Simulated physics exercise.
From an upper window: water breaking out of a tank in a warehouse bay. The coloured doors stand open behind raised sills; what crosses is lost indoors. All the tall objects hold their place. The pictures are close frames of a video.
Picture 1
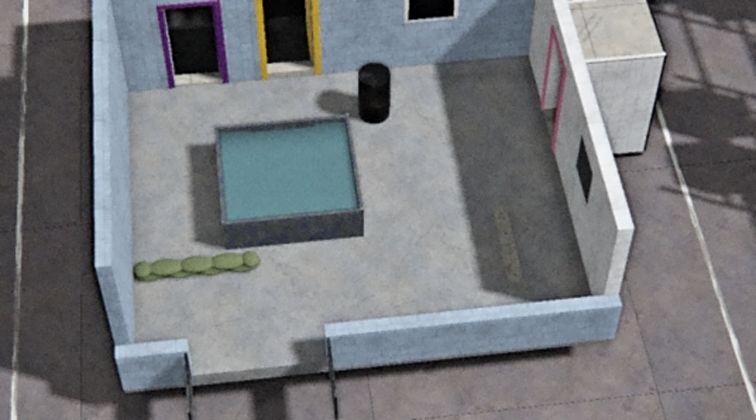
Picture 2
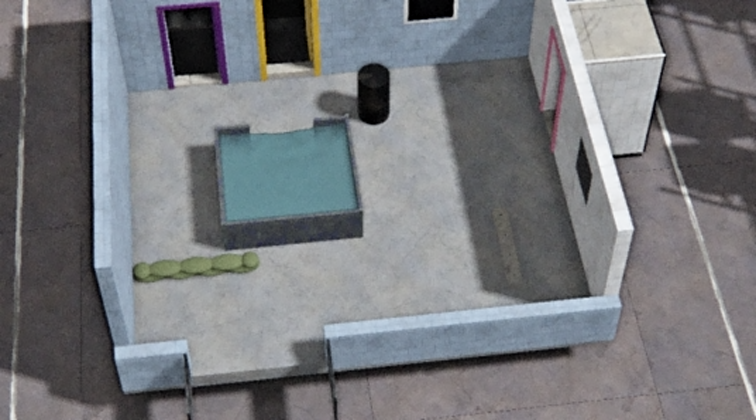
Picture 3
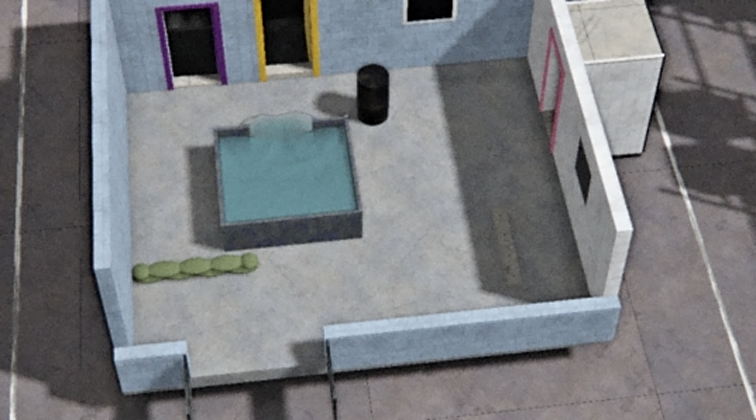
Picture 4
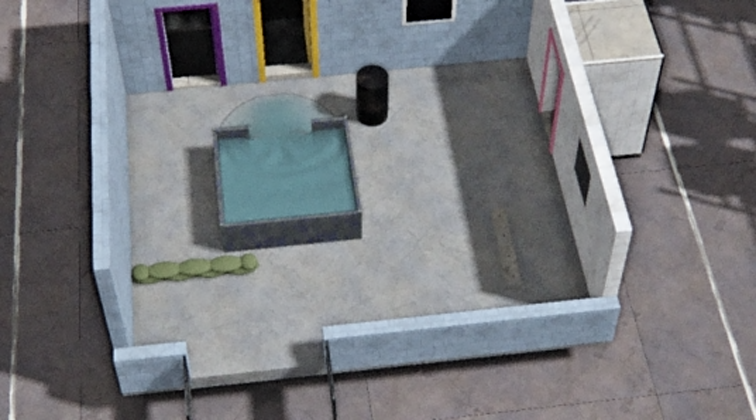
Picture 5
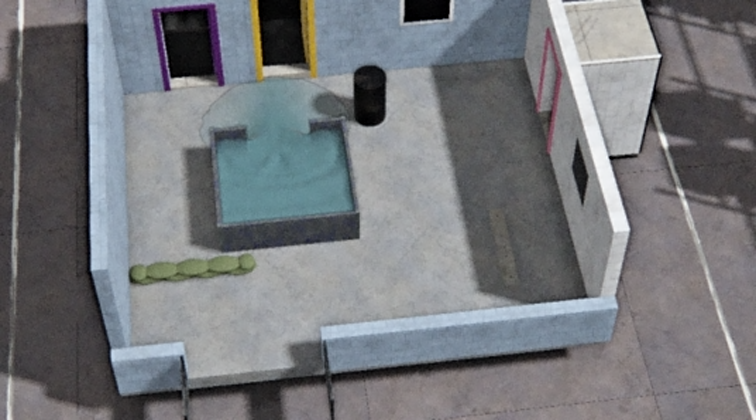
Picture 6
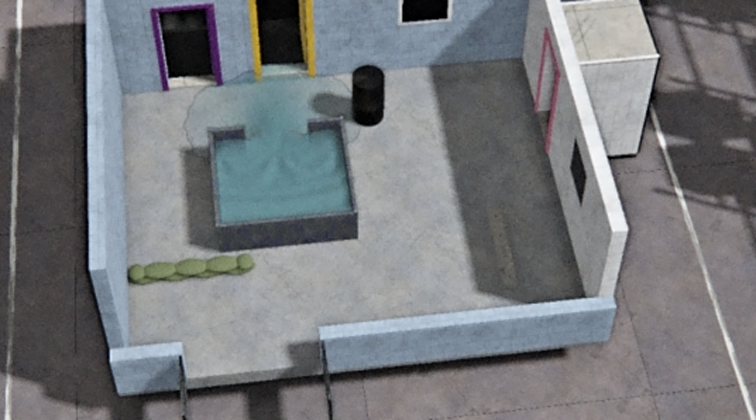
A warehouse bay with low pale-blue walls is seen from high above, through an upper window. A square dark-sided tank of teal water sits left of centre, with open purple- and yellow-framed doorways behind, a black barrel to its upper right, a lumpy green row at lower left and a pink-framed doorway at right. The tank's far side opens and water pours out, fanning across the grey floor toward the back wall, while the view drifts very slightly.
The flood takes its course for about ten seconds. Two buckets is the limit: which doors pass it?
One by one: The purple door lets in a lot; the pink door lets in a lot; the yellow door lets in a lot.
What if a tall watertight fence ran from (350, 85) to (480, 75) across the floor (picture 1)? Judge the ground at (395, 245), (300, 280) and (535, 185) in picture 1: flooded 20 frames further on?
One after the other: Not flooded, no water, free of water.
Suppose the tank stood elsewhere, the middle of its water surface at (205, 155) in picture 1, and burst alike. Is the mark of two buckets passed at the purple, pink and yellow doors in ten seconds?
One by one: The purple door goes over, the pink door is under, the yellow door is under.
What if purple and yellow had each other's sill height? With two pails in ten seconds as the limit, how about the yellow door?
In short: The yellow one goes over.
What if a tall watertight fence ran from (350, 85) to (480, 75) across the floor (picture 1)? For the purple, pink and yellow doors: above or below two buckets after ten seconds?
One by one: The purple one passes that mark, the pink one stays under, the yellow one lets more in.
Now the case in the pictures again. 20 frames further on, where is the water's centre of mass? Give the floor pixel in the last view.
At about (284, 155).
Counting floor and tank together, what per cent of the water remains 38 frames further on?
About 82 per cent.
A moment on, water covers 15 % of the floor; the purple door under two buckets in, the pink door not reached, the yellow door far over two buckets in.
Next, water covers 20 % of the floor; the purple door over two buckets in, the pink door not reached, the yellow door far over two buckets in.
Then, water covers 40 % of the floor; the purple door far over two buckets in, the pink door wet at the sill, nothing in, the yellow door far over two buckets in.
Later, water covers 55 % of the floor; the purple door far over two buckets in, the pink door over two buckets in, the yellow door far over two buckets in.
In the end, water covers 75 % of the floor; the purple door far over two buckets in, the pink door over two buckets in, the yellow door far over two buckets in.
